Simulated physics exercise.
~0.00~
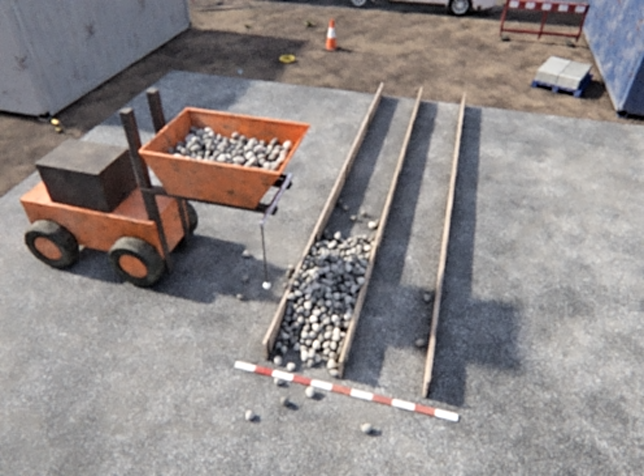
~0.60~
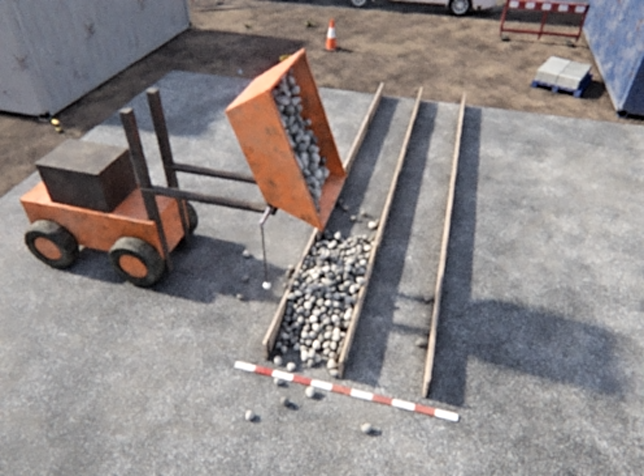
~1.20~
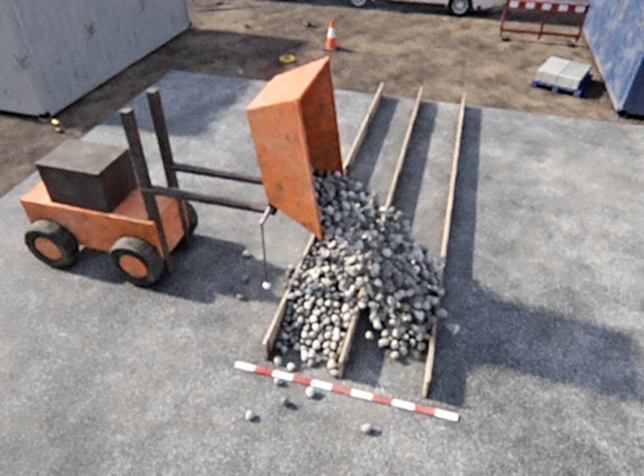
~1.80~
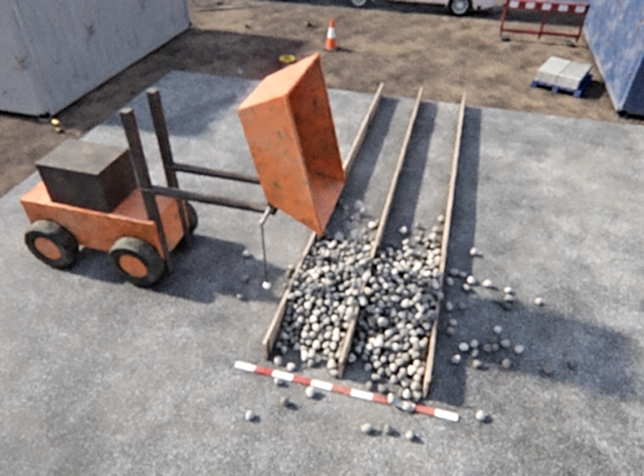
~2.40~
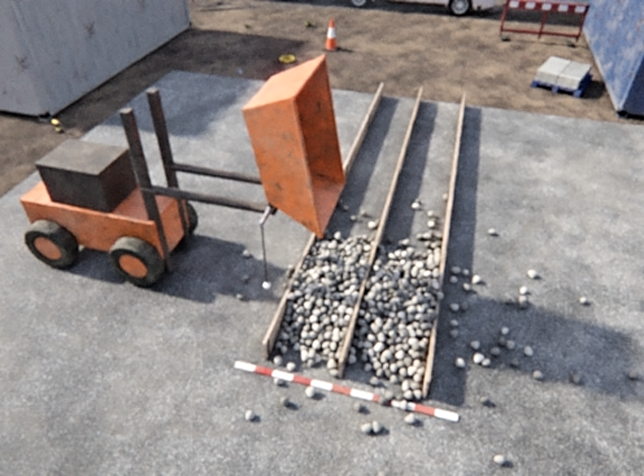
An orange skip tips its stones between the planks, jerks briefly, and stays tilted, empty.
